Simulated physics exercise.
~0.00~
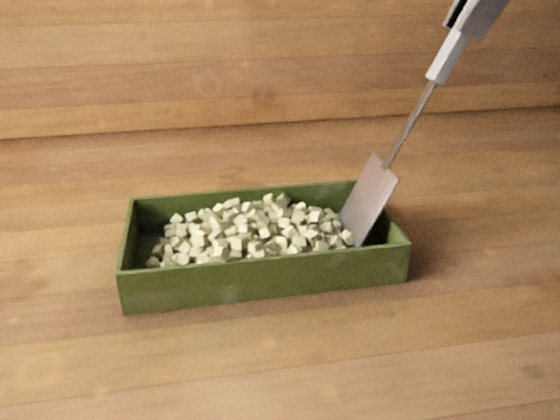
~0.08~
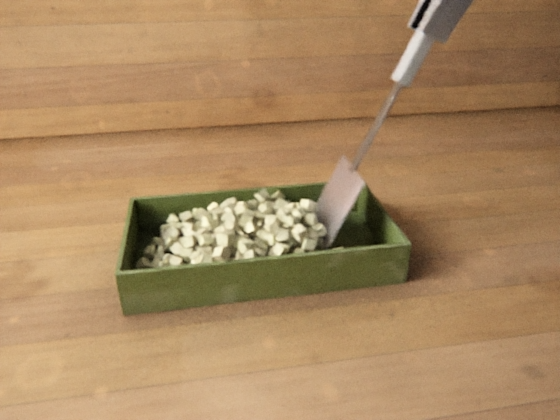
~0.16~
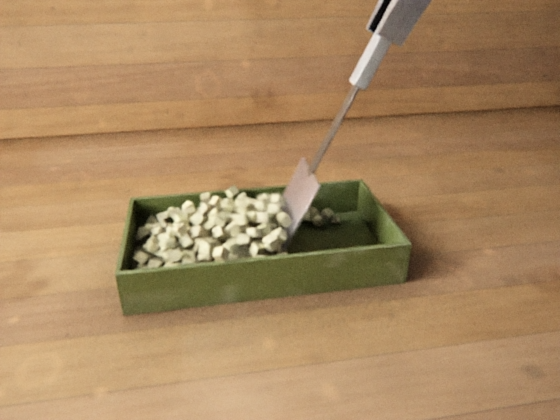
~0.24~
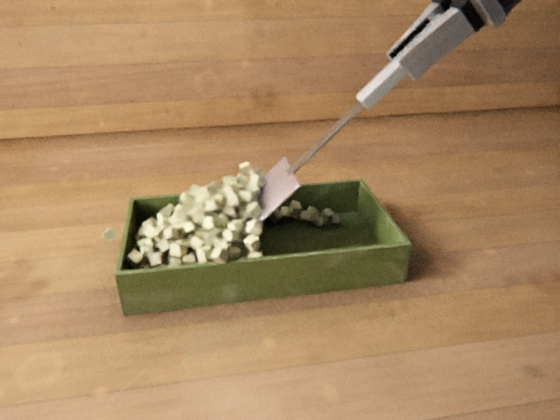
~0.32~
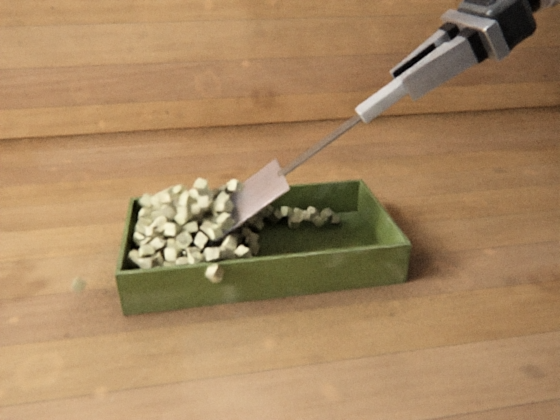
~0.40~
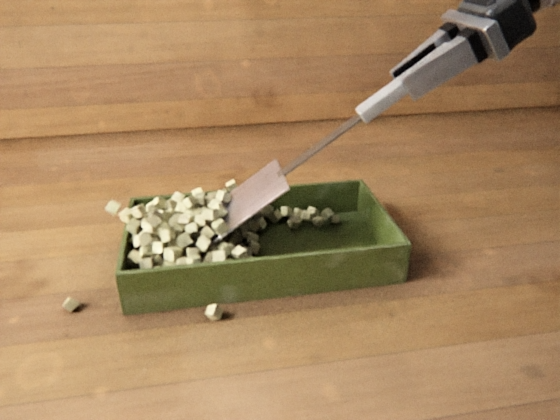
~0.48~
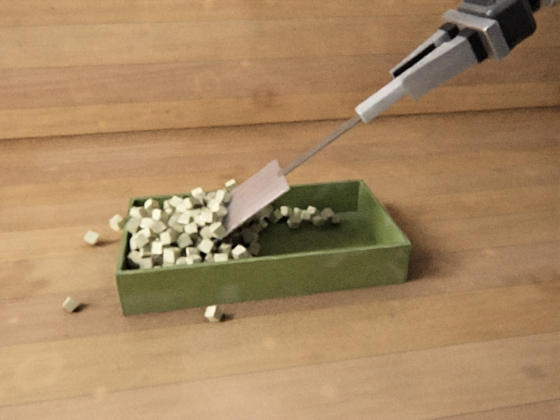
On a wooden surface, a green rectangular tin holds a broad heap of small pale cubes, with a spatula held by a robotic arm dipping in at its right end. The blade pushes left through the tin, crowding the cubes together and leaving a few in a trail along the back. As it nears the left half, the blade tilts flatter and the pile rises, then spills over the edges. One cube drops in front of the tin and others tumble off to the left. The spatula stops against the heap, with most cubes still inside and three lying on the wood.
